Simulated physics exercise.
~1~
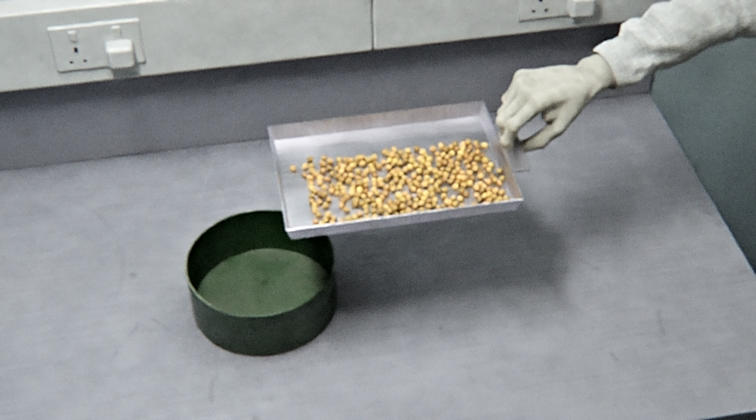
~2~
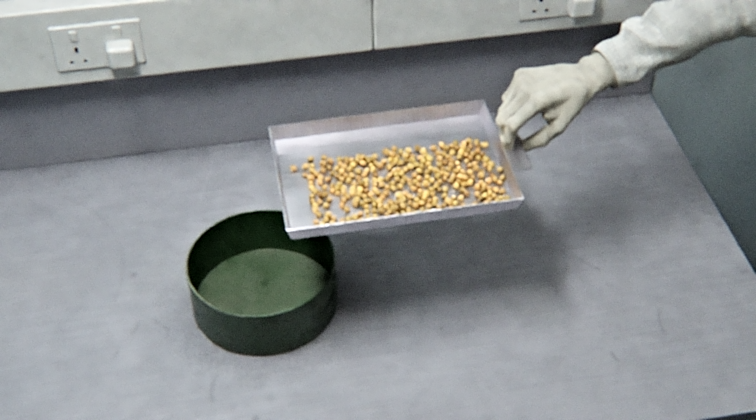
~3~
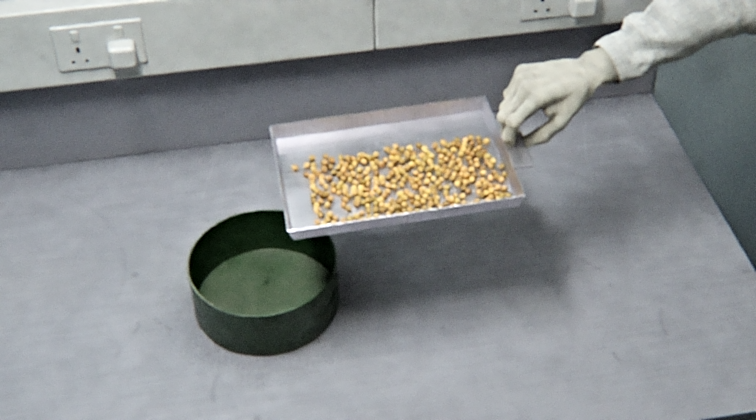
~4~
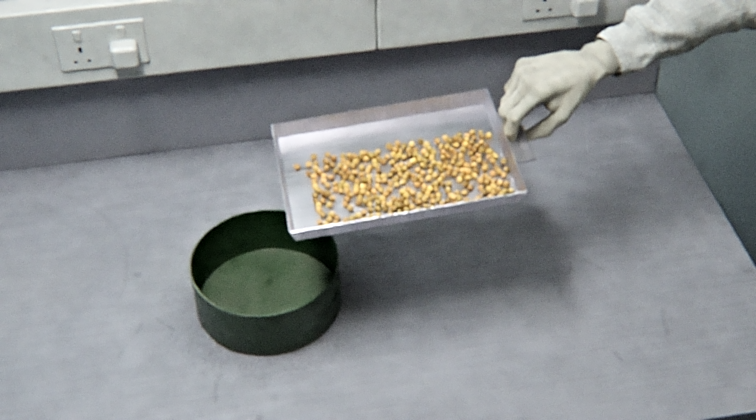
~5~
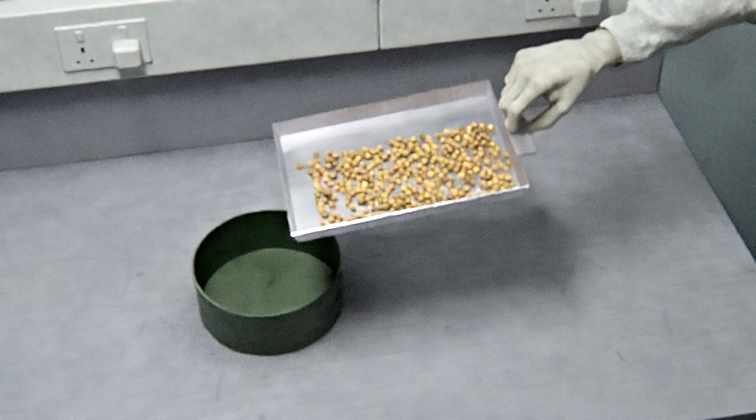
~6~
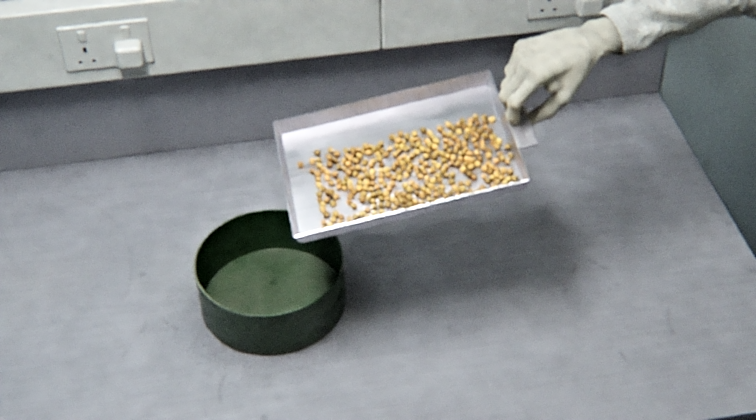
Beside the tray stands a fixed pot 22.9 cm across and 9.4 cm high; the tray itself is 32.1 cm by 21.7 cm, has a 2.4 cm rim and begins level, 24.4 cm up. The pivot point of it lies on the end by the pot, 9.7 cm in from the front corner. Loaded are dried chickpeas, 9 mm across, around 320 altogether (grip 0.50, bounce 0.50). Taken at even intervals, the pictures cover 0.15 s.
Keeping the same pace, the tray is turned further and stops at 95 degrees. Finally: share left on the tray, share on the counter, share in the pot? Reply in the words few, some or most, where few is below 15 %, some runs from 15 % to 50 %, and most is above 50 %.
Shares - left on the tray: Few; counter: Most; pot: Some.
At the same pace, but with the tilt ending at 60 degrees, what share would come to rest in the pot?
It would land at about 10 percent.
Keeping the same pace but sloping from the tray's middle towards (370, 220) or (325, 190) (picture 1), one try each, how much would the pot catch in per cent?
Roughly 30 % for the first direction, roughly 65 % for the second.
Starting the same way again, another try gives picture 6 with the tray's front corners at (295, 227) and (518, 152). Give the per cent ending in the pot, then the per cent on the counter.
Per cent by place - pot 75, counter 25.
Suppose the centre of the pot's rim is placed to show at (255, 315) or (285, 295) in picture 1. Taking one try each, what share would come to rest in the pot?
100 % and 100 %.
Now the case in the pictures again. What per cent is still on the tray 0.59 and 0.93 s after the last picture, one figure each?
Estimates: 75; 5.
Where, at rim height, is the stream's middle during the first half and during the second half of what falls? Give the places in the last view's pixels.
Earlier half at about (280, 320), later half at about (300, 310) in pixels.
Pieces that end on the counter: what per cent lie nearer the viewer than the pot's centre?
About 100 percent of the spill.
Then, 0.35 s after the last picture, tilt 51 degrees; the tray holds 100 %, the pot 0 %.
Then, 0.59 s after the last picture, tilt 79 degrees; the tray holds 75 %, the pot 0 %.
Then, 0.93 s after the last picture, tilt 95 degrees; the tray holds 5 %, the pot 30 %.
In the end, tray 0 %, counter 70 %, pot 30 %.
